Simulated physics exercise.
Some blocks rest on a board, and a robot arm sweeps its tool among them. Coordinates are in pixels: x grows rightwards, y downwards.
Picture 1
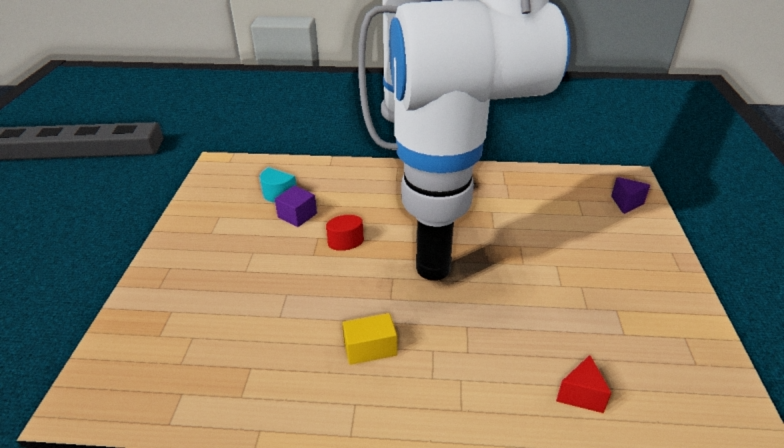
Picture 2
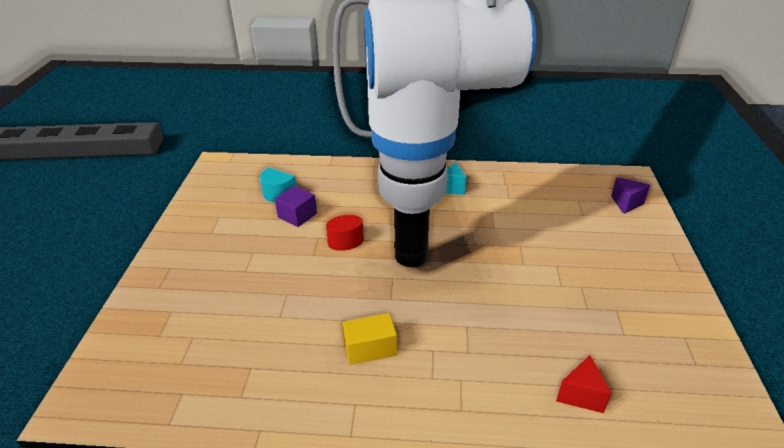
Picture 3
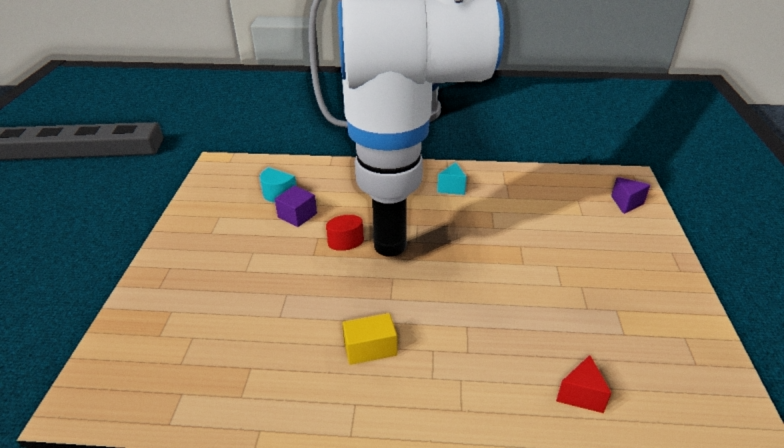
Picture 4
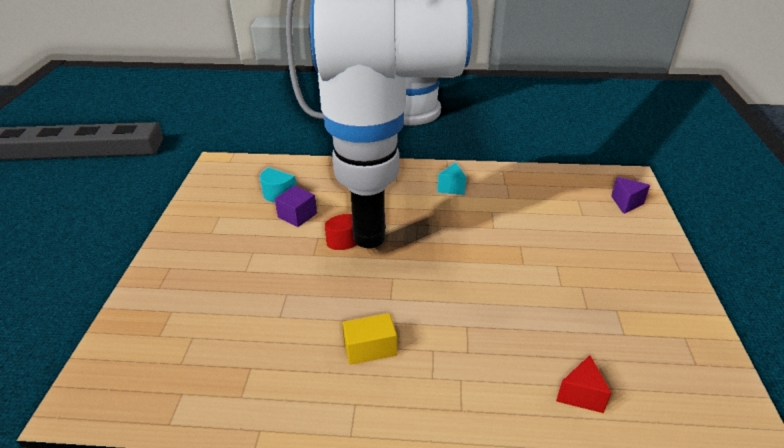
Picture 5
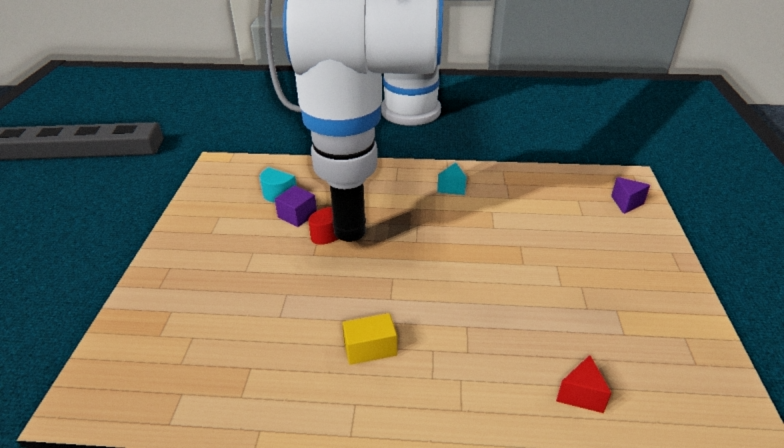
A white robot arm with blue bands and a black tool reaches over a light wooden board on a dark teal table, seen from a raised, fixed view. Turquoise, purple and red blocks sit at upper left, another turquoise one at the back, purple far right, yellow and red nearer. The tool sweeps left and slightly back, then pushes the red round block a short way left toward the purple one.
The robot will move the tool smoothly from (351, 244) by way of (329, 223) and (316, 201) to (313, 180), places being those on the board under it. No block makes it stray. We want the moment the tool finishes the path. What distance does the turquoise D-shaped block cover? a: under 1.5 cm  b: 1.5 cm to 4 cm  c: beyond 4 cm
a (under 1.5 cm)
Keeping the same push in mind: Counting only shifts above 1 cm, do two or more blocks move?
Yes - that is the case.
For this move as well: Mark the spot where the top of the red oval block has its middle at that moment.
When the path ends, it will be at (294, 207).
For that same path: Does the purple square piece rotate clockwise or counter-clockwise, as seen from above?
Looking down: Clockwise.
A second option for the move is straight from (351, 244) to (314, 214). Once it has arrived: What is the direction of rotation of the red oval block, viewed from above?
Short answer: Counterclockwise.
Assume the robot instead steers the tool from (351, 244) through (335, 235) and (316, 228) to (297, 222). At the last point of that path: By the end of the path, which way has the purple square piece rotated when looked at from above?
Clockwise.
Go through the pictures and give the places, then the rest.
In the first frame, lower end of the tool at (433, 270), tops of blocks, turquoise D-shaped block at (275, 176), purple square piece at (295, 196), red oval block at (344, 222).
In the second frame, tool at (411, 257), blocks as before.
In the third frame, tool at (390, 247), blocks as before.
In the fourth frame, tool at (370, 239), red oval block at (343, 222).
In the fifth frame, tool at (350, 233), turquoise D-shaped block at (275, 176), purple square piece at (295, 196), red oval block at (326, 215).
The first path, step by step. One third of the way, tool at (327, 211); purple square piece at (282, 192), turned 20° clockwise; red oval block at (298, 205), turned 45° anticlockwise.
Two thirds of the way, tool at (315, 190); purple square piece at (281, 192), turned 20° clockwise; red oval block at (294, 207), turned 45° anticlockwise.
At the end, tool at (312, 169); turquoise D-shaped block not moved; purple square piece at (281, 192), turned 20° clockwise; red oval block at (294, 207), turned 45° anticlockwise.
